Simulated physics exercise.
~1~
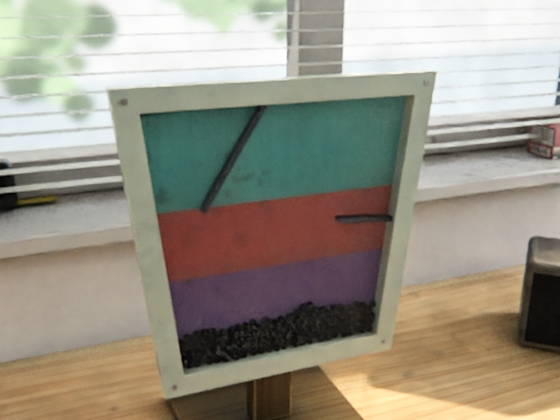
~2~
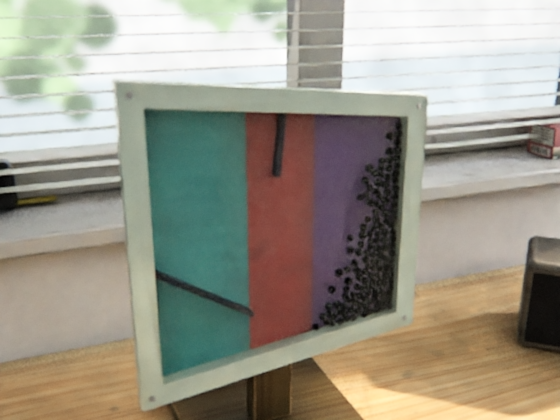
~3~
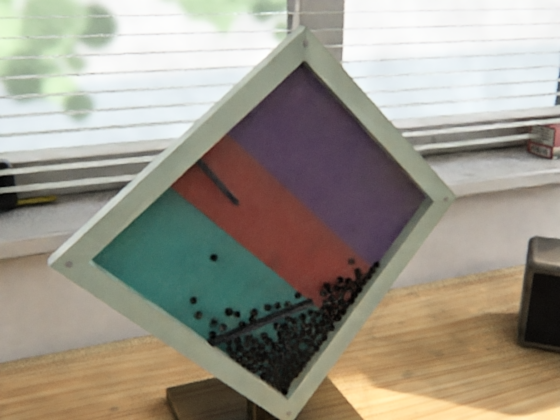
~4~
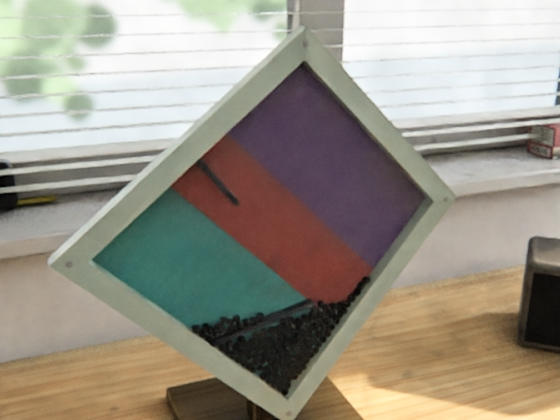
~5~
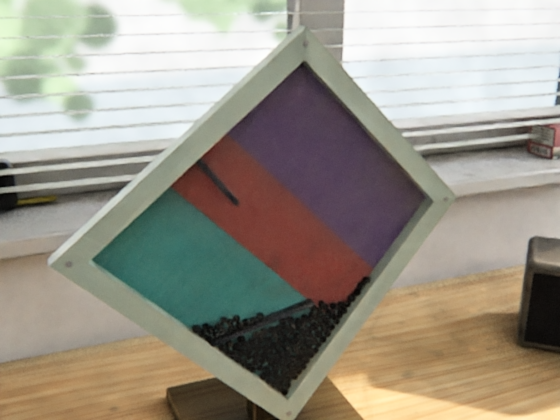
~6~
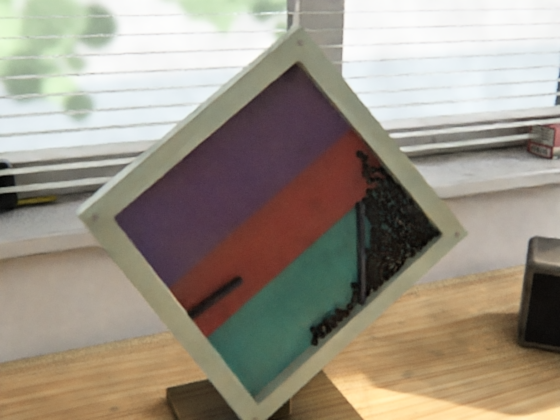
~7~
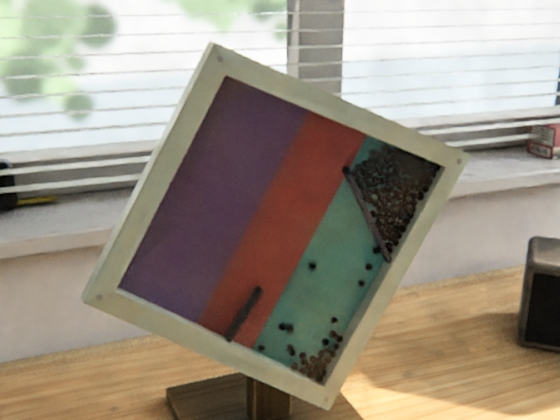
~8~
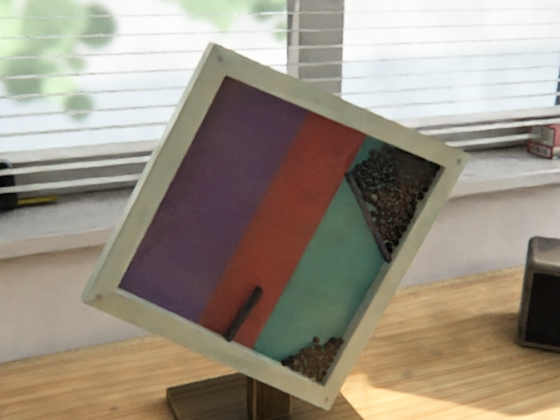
Black beads tumble inside a turning striped frame and settle in two piles on turquoise.
